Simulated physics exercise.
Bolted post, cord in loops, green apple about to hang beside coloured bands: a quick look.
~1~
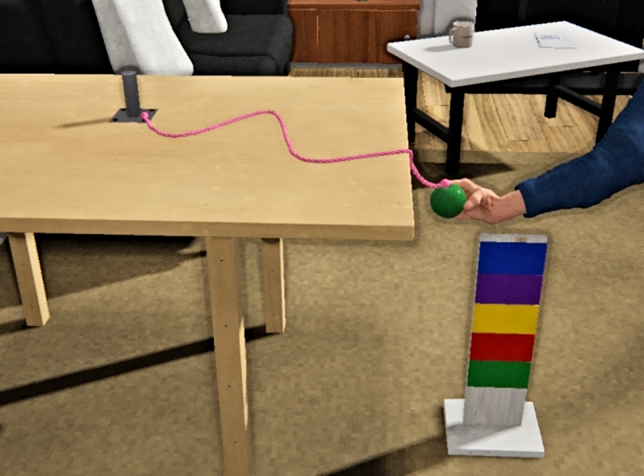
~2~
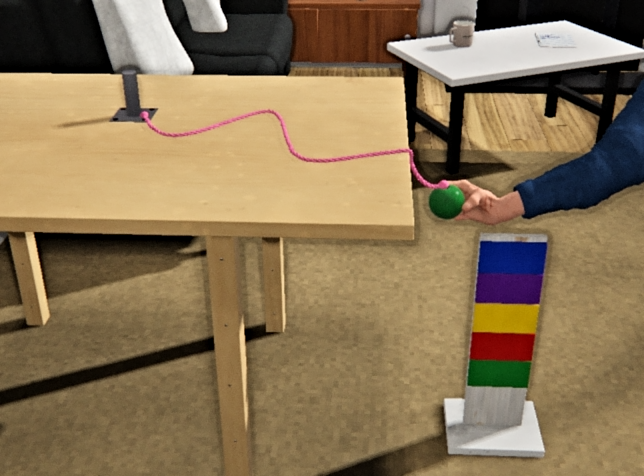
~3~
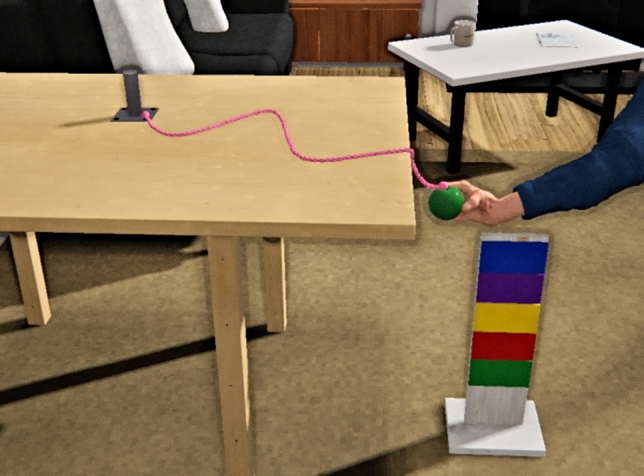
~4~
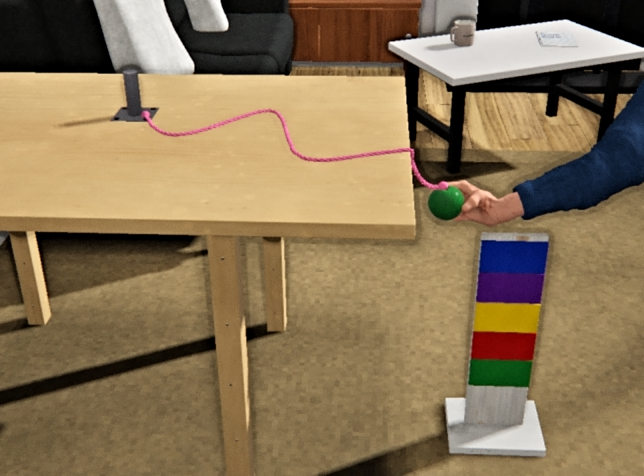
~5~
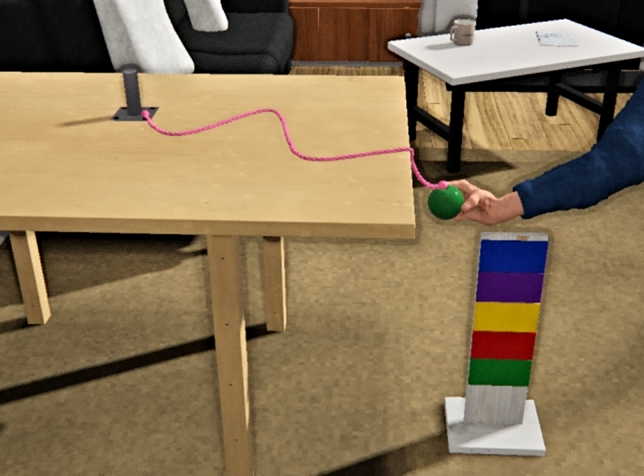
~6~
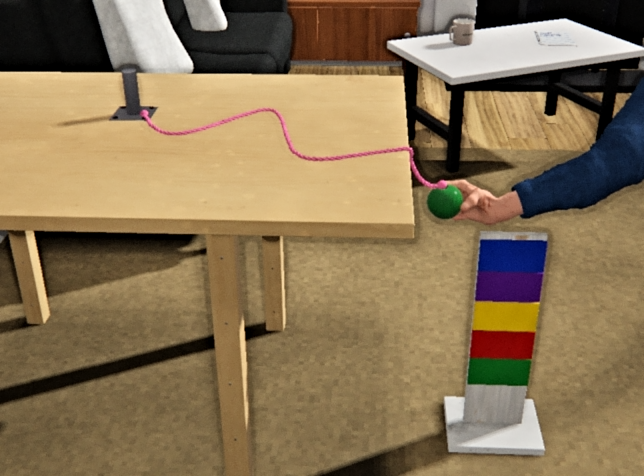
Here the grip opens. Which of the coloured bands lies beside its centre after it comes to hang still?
The red band lies beside it.
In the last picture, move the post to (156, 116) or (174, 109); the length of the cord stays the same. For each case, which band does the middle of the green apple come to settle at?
In that order: Green; green.
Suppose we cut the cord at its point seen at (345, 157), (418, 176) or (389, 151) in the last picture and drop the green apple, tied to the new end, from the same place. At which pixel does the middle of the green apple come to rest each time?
In order, it comes to rest around (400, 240), (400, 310) and (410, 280).
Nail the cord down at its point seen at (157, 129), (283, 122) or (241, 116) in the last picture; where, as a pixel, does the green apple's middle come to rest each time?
It ends up near (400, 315) the first time, (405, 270) the second and (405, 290) the third.
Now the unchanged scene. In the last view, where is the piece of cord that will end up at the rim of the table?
Look close to (289, 141) - that's the one.
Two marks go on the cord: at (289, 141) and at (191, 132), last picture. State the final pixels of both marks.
The first moves to (408, 142), the second to (228, 120).
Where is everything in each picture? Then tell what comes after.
The first frame shows green apple (448, 201); blue (512, 260); purple (509, 291); yellow (505, 320); red (502, 348); green (499, 375).
The second frame shows green apple (446, 202); cord through (155, 129) (225, 123) (281, 119) (292, 152) (372, 155).
The third frame shows green apple (446, 203).
The fourth frame shows green apple (446, 203); cord through (156, 128) (226, 123) (282, 118) (293, 151) (374, 154).
The fifth frame shows green apple (445, 202).
The sixth frame shows green apple (445, 202); cord through (155, 128) (225, 122) (280, 117) (292, 150) (372, 153).
Early on, apple near (399, 330); level with red.
Midway, apple near (405, 331); level with red.
Finally, apple near (398, 330); level with red. The cord holds its middle at red.
